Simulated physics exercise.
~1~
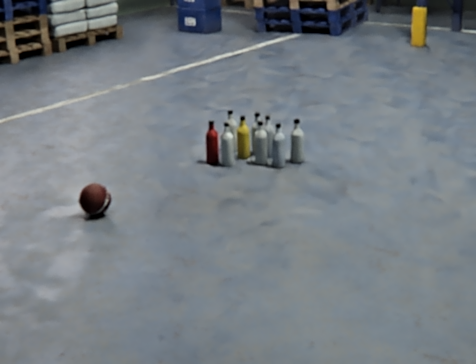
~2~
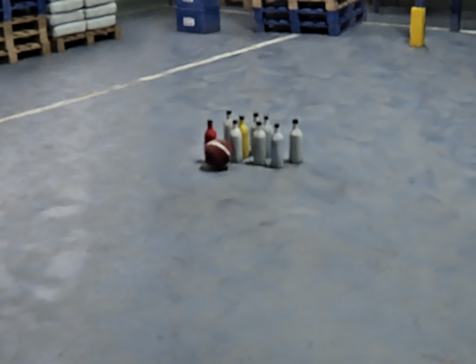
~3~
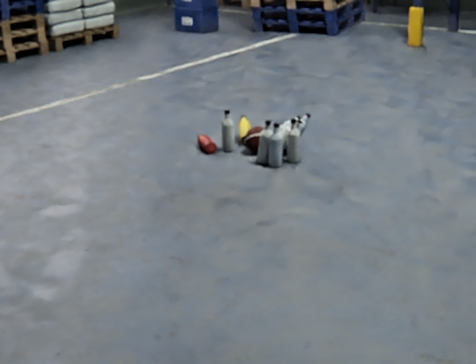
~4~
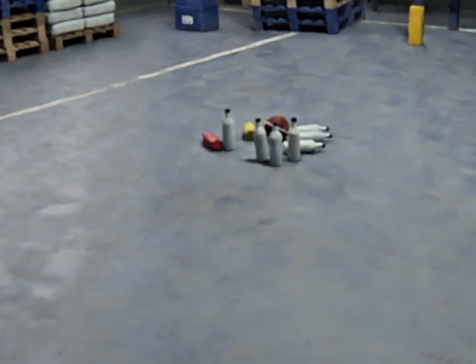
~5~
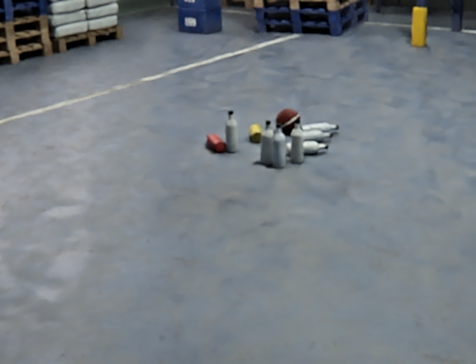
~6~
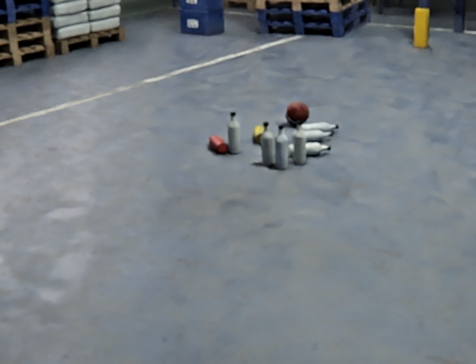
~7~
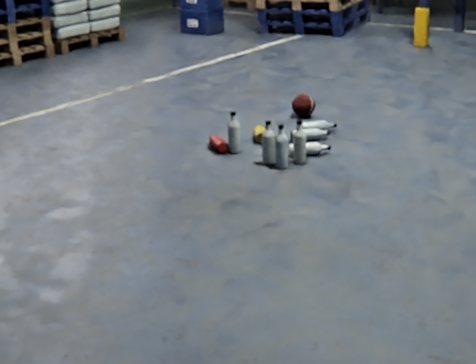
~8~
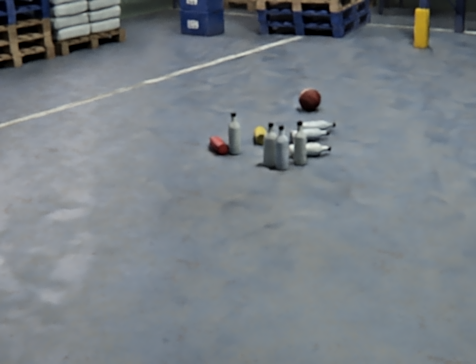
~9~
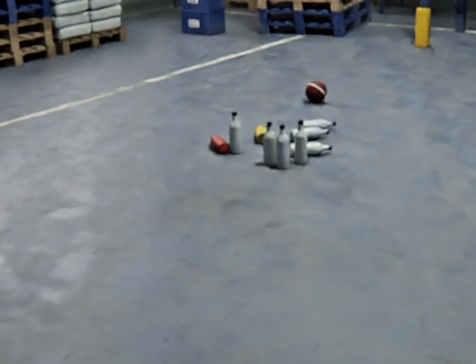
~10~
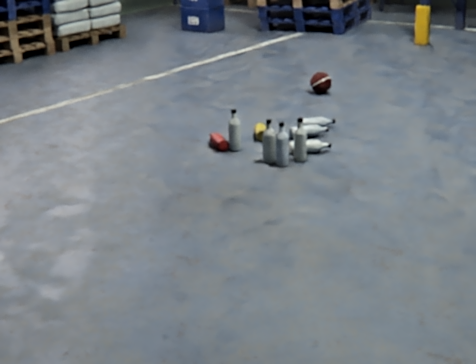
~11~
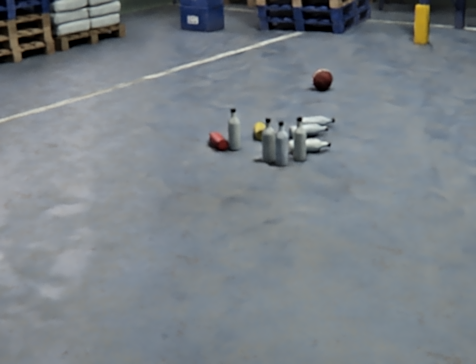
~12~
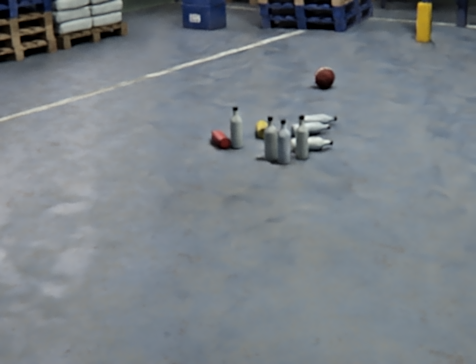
Dark red ball rolling across a warehouse floor into grouped bottles, toppling several including red and yellow, then rolling beyond them.
